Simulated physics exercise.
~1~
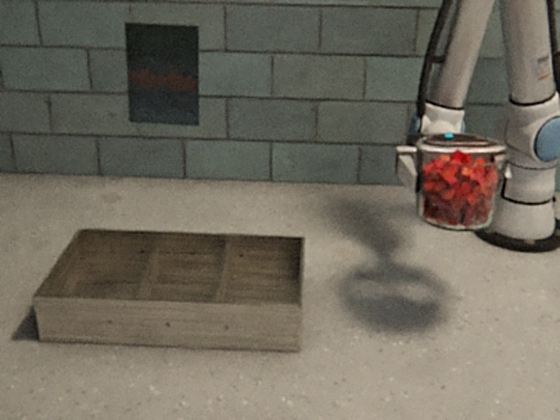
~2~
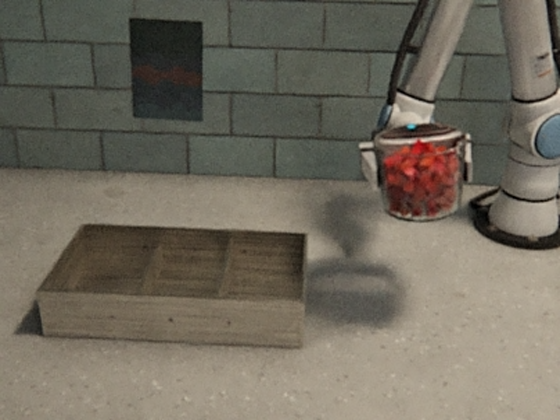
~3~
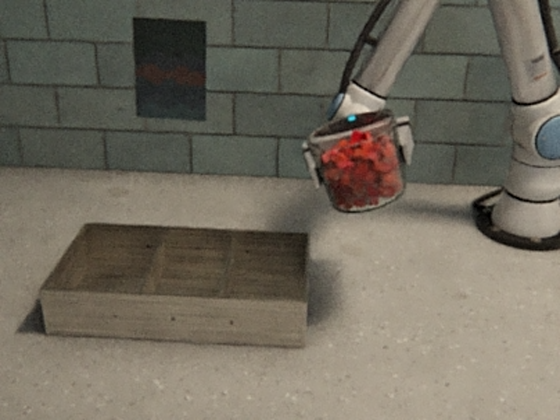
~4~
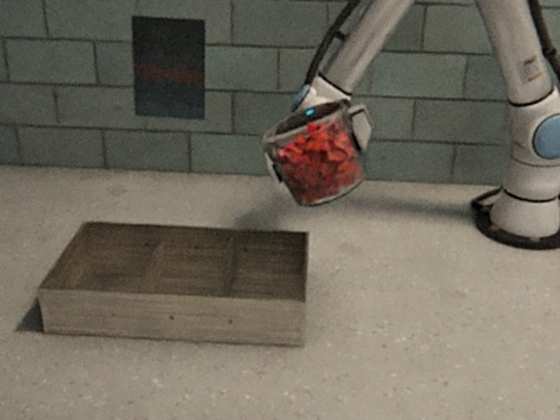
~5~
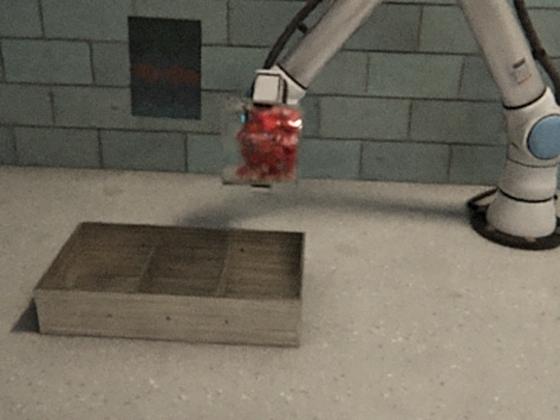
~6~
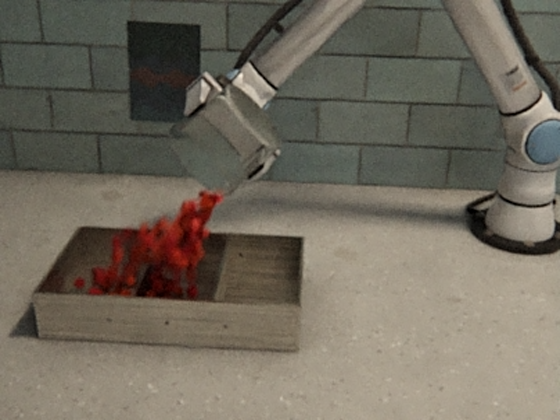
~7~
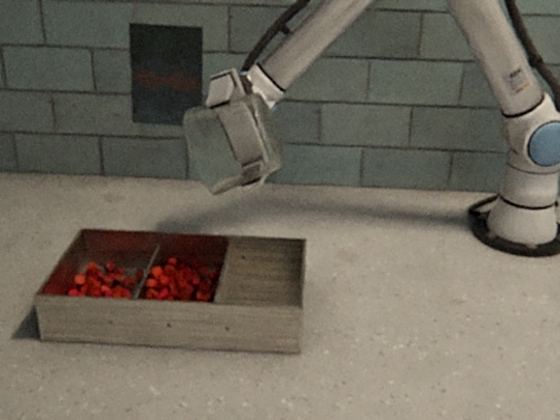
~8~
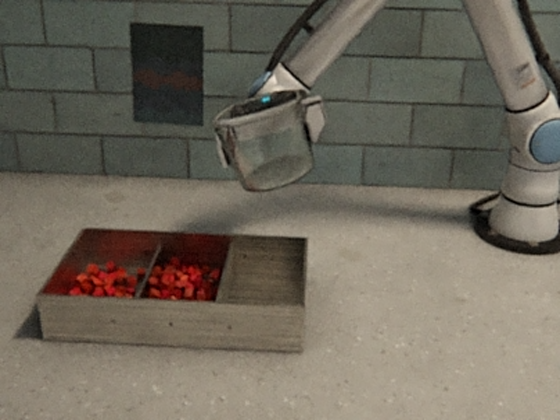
Robot arm carrying a clear container of red pieces leftward, tipping them into two sections of a wooden box, then righting the emptied container.
